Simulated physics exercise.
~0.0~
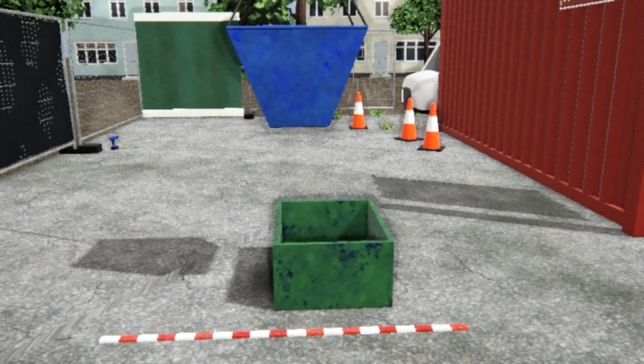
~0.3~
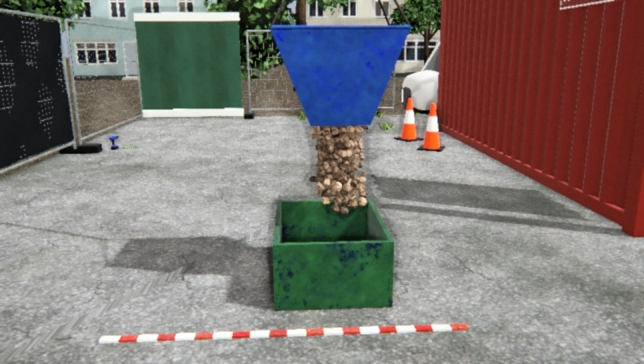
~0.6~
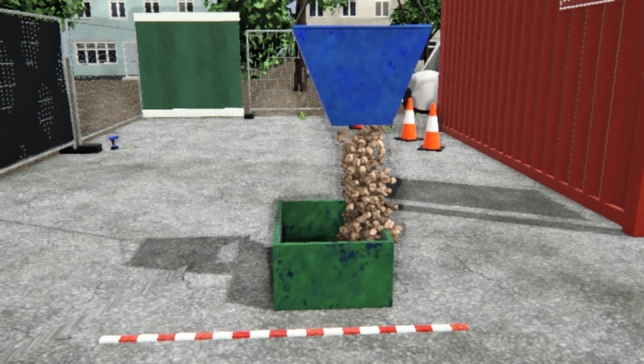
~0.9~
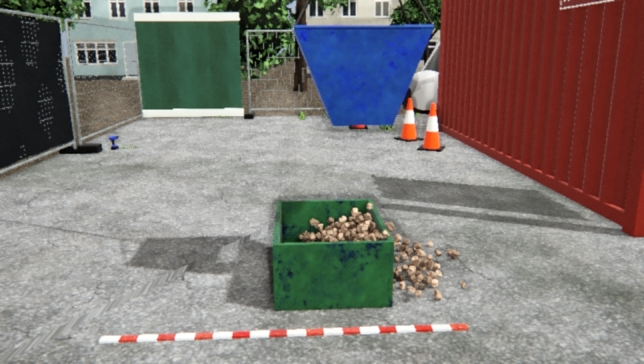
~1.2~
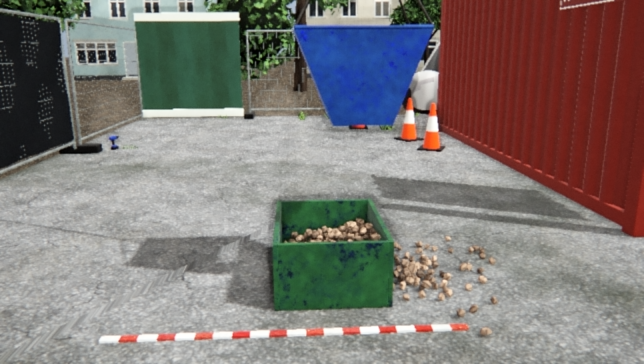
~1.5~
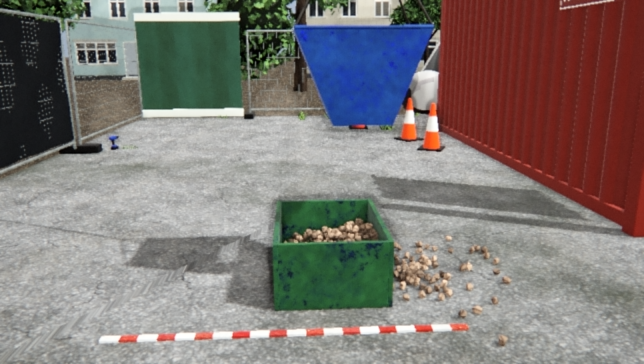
A blue skip moves right, dropping brown stones mostly into a green bin, some spilling right.
